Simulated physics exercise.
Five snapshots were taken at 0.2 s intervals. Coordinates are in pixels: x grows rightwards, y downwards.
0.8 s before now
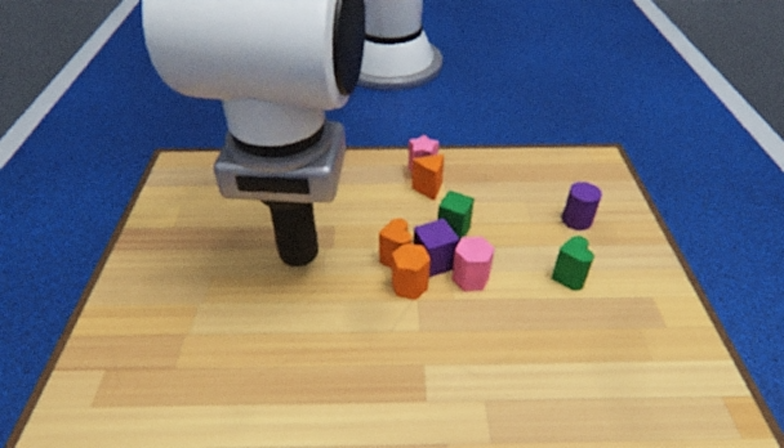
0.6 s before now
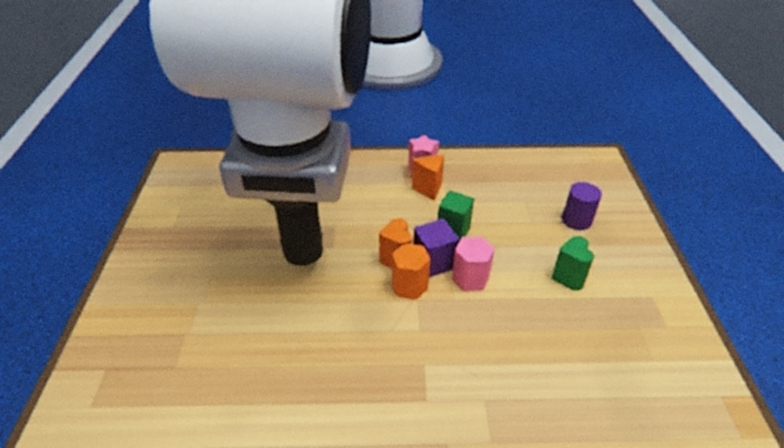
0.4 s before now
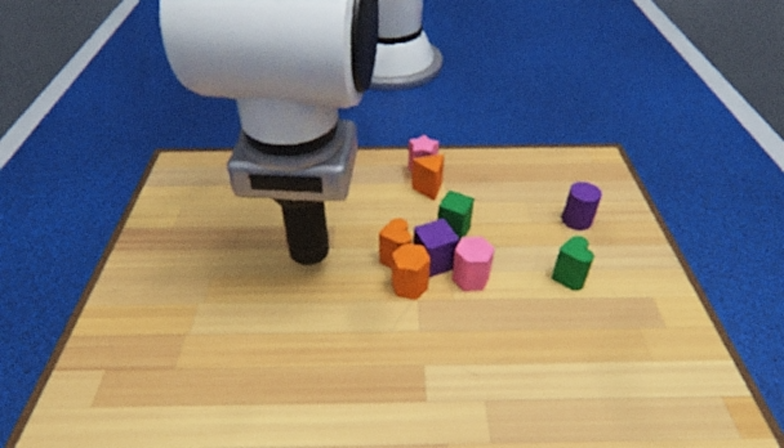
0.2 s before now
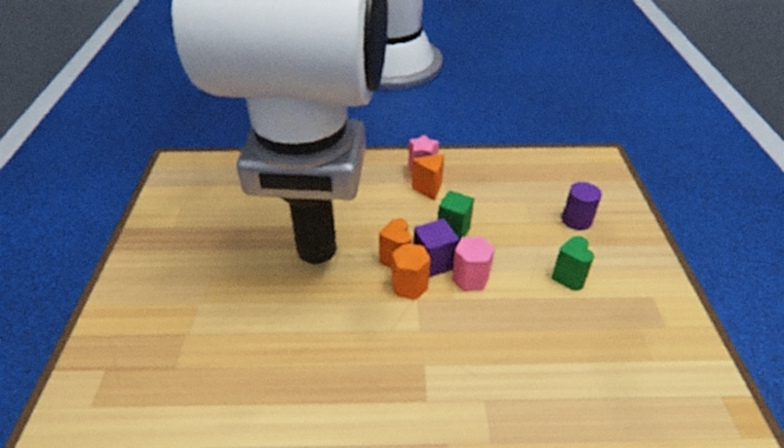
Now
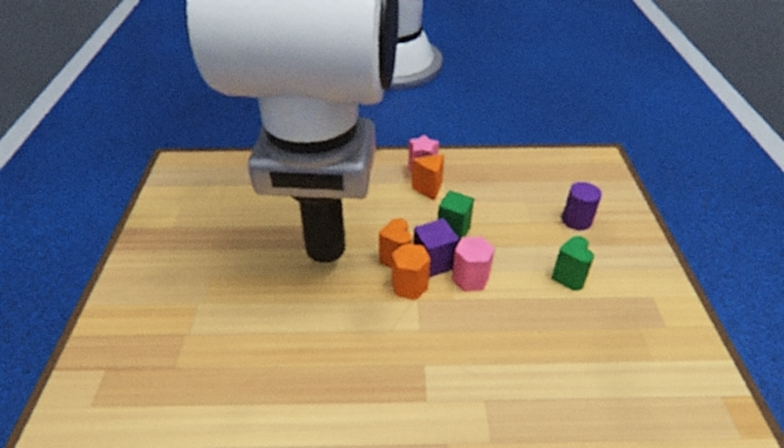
A pale wooden tabletop on a blue floor is seen from the front, slightly above, by a still camera. A white and grey robot arm holds a black rod upright left of centre, beside a cluster of orange, purple, green and pink blocks, with pink and orange ones behind and purple and green ones at right. The arm slides the rod slowly a short way rightward, while the blocks stay still.
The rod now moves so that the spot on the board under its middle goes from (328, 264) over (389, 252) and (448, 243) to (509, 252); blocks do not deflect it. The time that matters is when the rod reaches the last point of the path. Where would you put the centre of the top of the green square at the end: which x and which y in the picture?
The middle of the upper face of the green square will lie at about (485, 194) in the picture.
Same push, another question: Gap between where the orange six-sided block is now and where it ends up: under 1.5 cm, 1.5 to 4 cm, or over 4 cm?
I reckon it covers less than 1.5 cm.
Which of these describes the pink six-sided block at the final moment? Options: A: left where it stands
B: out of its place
B (out of its place)
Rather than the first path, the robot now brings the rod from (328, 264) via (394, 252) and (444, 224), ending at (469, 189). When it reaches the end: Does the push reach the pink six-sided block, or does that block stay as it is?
Shifted.
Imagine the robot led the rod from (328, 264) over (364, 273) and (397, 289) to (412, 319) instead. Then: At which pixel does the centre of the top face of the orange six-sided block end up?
My best guess is (448, 271).
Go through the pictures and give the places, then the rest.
In the first picture, tip of the rod (299, 253), middles of tops, orange heart-shaped block (397, 230), orange six-sided block (411, 256), purple square (436, 233), green square (457, 201), pink six-sided block (475, 249).
In the second picture, rod (304, 253), nothing pushed.
In the third picture, rod (310, 252), nothing pushed.
In the fourth picture, rod (317, 251), nothing pushed.
In the fifth picture, rod (326, 250), orange heart-shaped block (397, 230), orange six-sided block (411, 256), purple square (436, 233), green square (457, 201), pink six-sided block (475, 249).
What follows on the original path. One third of the way, rod (389, 238); orange heart-shaped block (426, 227); purple square (459, 231); pink six-sided block (486, 251), turned 35° clockwise.
Two thirds of the way, rod (451, 229); orange heart-shaped block (488, 220), turned 15° clockwise; purple square (520, 228), turned 25° clockwise; green square (473, 195), turned 50° anticlockwise; pink six-sided block (492, 252), turned 55° clockwise.
At the end, rod (512, 237); orange heart-shaped block (553, 229); orange six-sided block unmoved; purple square (586, 237), turned 30° clockwise; green square (485, 194), turned 105° anticlockwise; pink six-sided block (492, 252), turned 55° clockwise.
